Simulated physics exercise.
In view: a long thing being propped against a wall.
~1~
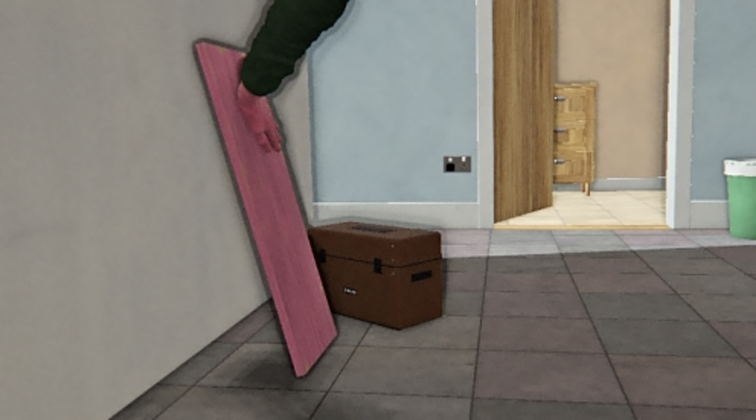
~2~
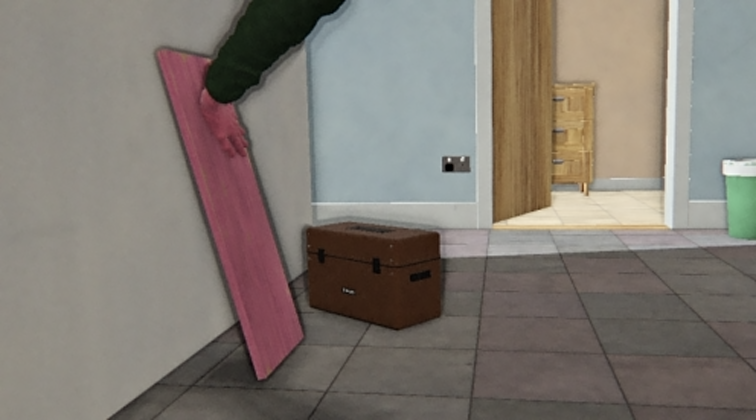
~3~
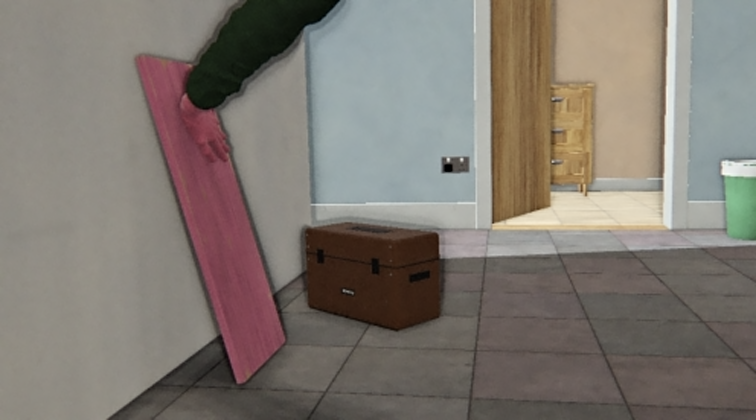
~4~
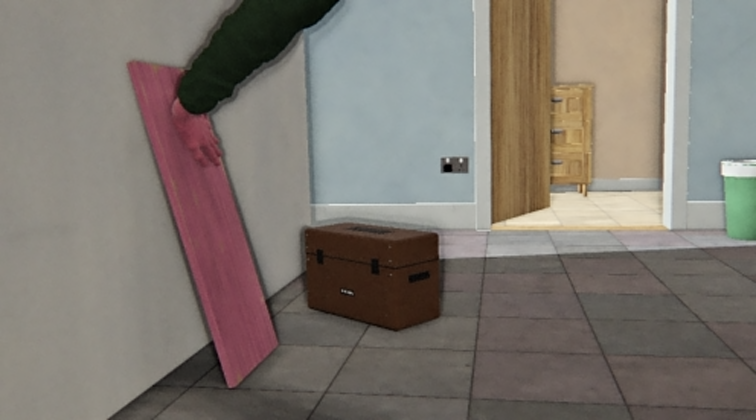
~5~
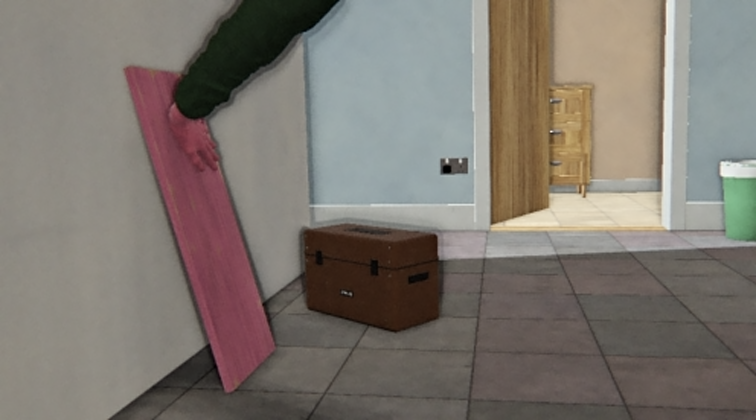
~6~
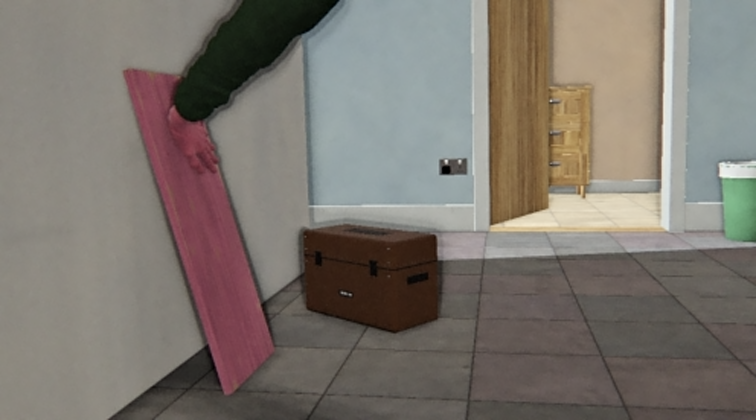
An arm in a dark green sleeve reaches in from the top of a grey-tiled room, seen from a low, nearly still viewpoint. Its hand is on a long pink board beside the pale left wall, with a brown toolbox near the centre and an open wooden door, drawers and green bin beyond. The hand moves the board left until it leans on the wall, then stays on it, almost motionless.
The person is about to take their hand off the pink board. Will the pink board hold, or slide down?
In the end the board remains leaning.
Then, 0.40 s later than the last frame, all is still.
Then, 0.90 s later than the last frame, pink board resting near (206, 225).
When it is over, both as before. End places, in pixels of the last picture, pink board near (206, 225). The board stays up.
